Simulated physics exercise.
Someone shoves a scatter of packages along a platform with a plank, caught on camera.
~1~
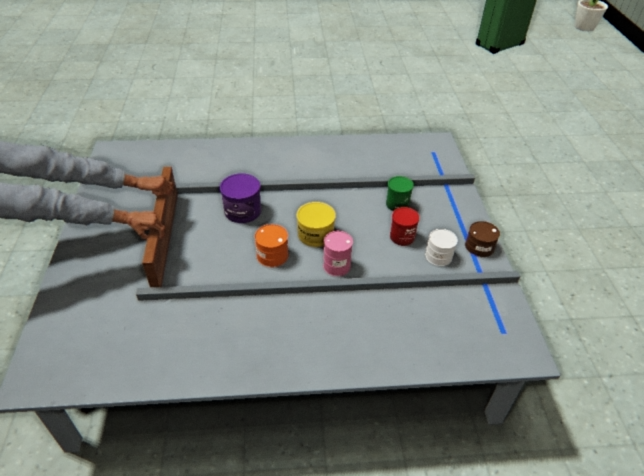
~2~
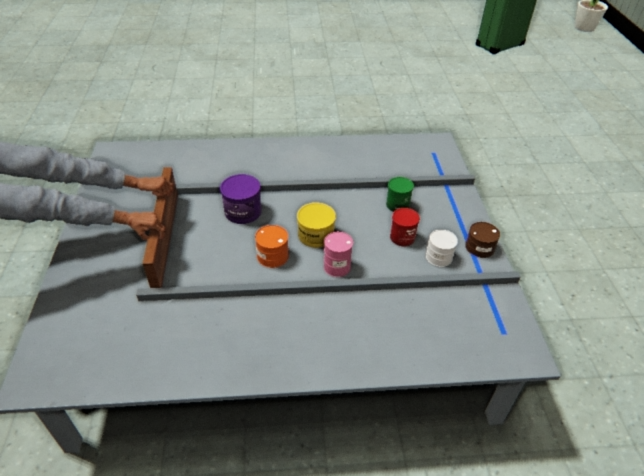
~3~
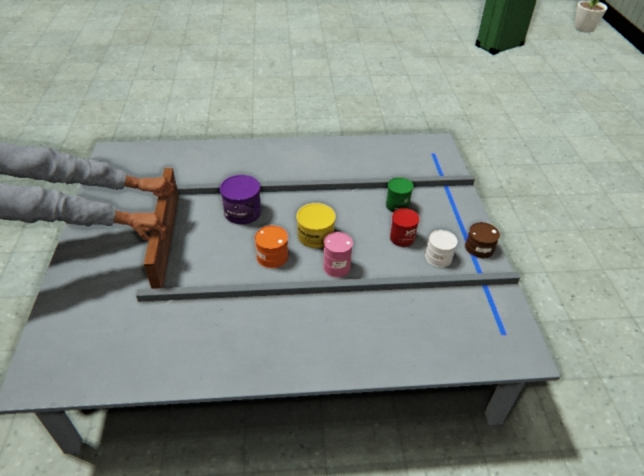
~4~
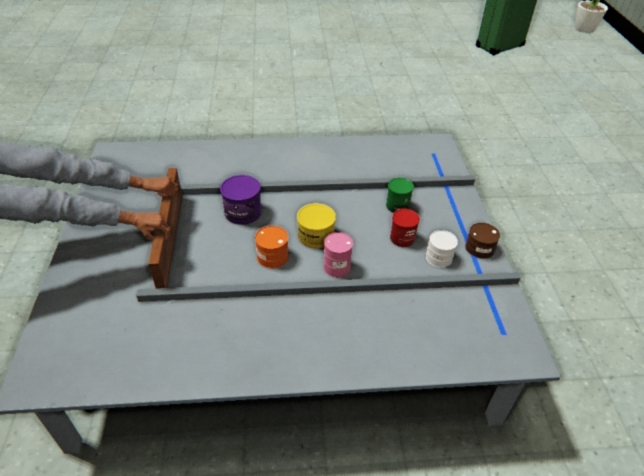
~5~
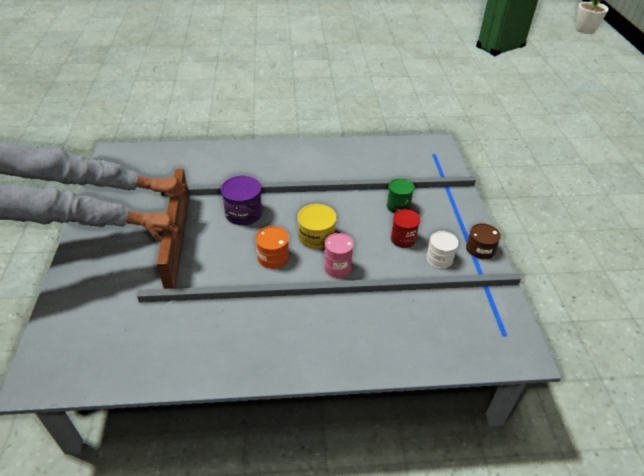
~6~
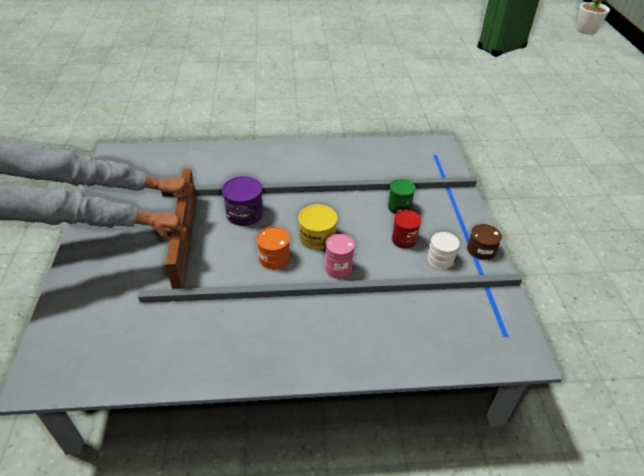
Two hands in grey sleeves grip a reddish-brown plank at the left of a grey table, seen from above in a pale tiled room. Between two low rails sit purple, orange, yellow, pink, green, red, white and brown canisters, the brown one at the blue line on the right. The hands slide the plank slightly rightward, while the canisters and view barely change.
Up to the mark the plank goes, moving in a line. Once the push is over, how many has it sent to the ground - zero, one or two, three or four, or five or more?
Once it is over, it has sent three or four to the ground.
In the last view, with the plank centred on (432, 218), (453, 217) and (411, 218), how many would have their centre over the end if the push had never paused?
In that order 0, 2 and 0.
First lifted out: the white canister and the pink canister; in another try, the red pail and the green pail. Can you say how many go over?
Counts - first: 3, second: 2.
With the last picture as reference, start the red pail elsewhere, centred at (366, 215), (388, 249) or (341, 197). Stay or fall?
Well, one by one, it ends up down, ends up down and ends up down.
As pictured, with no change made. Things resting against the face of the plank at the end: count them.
That makes 4.
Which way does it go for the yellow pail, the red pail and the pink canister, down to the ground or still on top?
Check each: Yellow pail stays, red pail falls away, pink canister stays.
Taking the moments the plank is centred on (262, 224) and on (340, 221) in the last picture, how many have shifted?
Counting first: 2, next 4.
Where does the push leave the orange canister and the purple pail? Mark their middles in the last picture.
The first near (490, 240), the second near (474, 189).
Soon after, none off yet; brown canister at rest near (484, 242); white canister at rest near (443, 250); green pail at rest near (401, 197).
Then, none off yet; brown canister at rest near (484, 242); white canister at rest near (443, 250); green pail moved about its own width near (417, 196).
By the end, the number that fall off is three or four; fallen, red pail, green pail, white canister and brown canister.
